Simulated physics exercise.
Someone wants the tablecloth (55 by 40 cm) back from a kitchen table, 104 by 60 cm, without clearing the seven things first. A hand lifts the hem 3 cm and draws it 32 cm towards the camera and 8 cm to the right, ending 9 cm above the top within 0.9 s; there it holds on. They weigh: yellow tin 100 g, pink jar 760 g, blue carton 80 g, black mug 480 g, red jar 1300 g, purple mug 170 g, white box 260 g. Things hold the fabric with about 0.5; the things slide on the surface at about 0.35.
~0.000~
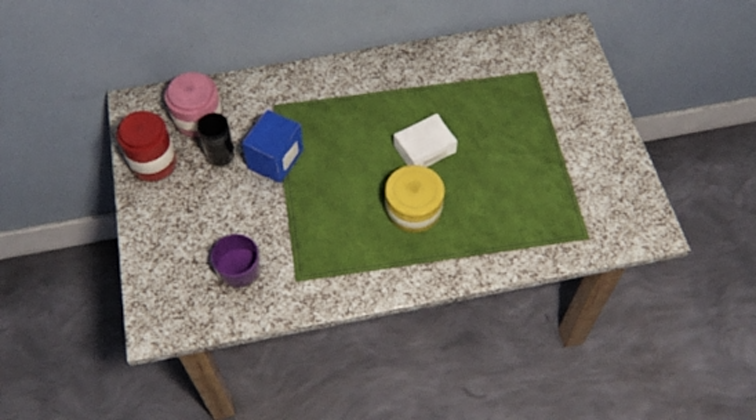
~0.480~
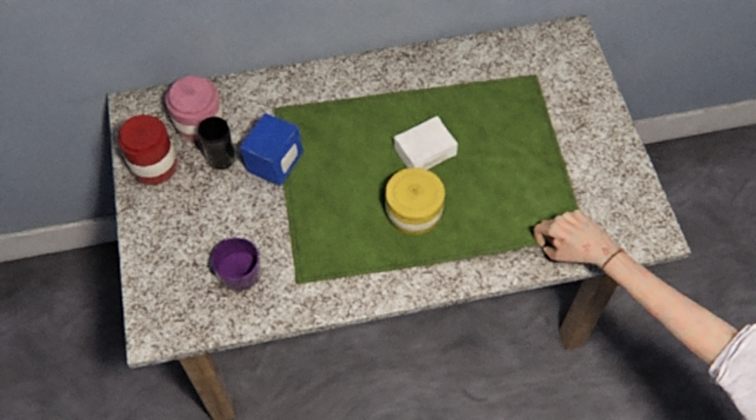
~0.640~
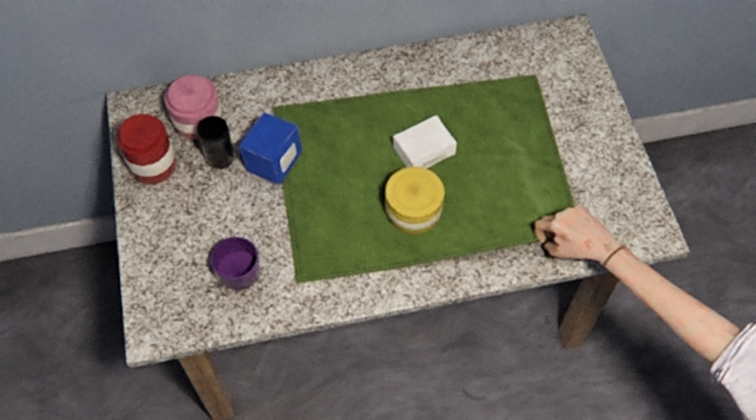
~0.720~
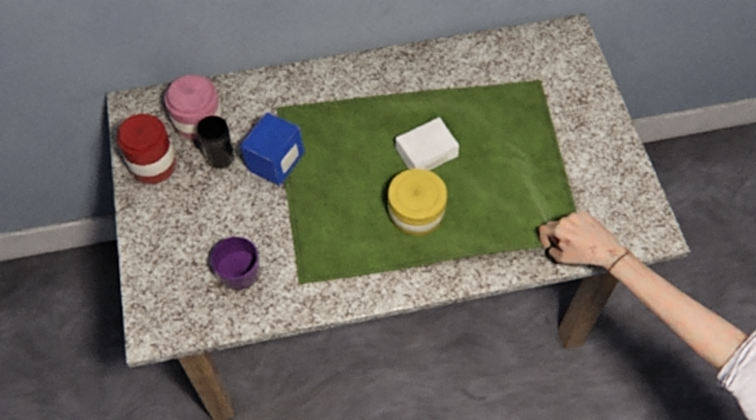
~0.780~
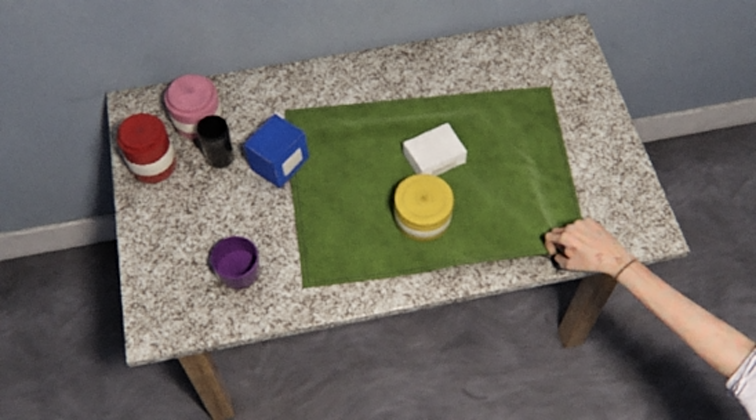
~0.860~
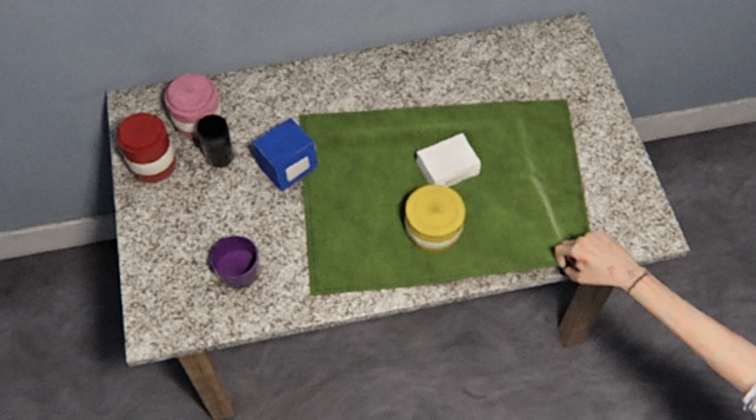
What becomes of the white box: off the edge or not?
The white box falls off.
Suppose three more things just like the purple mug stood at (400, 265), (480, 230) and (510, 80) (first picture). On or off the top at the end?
In that order: Drops off, drops off, stays on.
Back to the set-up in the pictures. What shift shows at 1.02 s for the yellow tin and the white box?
About: Yellow tin 15 cm, white box 15 cm.
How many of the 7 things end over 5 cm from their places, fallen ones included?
That makes 3.
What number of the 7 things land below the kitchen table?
That makes 2.
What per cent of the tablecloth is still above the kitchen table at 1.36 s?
Some 45 per cent of it.
At 1.0 s, 85 % of the tablecloth is still over the top; white box 15 cm off its start, yellow tin 13 cm off its start, blue carton 8 cm off its start.
At 1.2 s, 65 % of the tablecloth is still over the top; white box 25 cm off its start, yellow tin 24 cm off its start, blue carton 13 cm off its start.
At 1.4 s, 45 % of the tablecloth is still over the top; white box 34 cm off its start at (549, 257), yellow tin 33 cm off its start at (523, 344), blue carton 13 cm off its start at (325, 167).
At 1.5 s, 20 % of the tablecloth is still over the top; white box 42 cm off its start, yellow tin over the edge, blue carton 13 cm off its start.
At 3.1 s, 15 % of the tablecloth is still over the top; white box over the edge, yellow tin over the edge, blue carton 13 cm off its start at (326, 166).
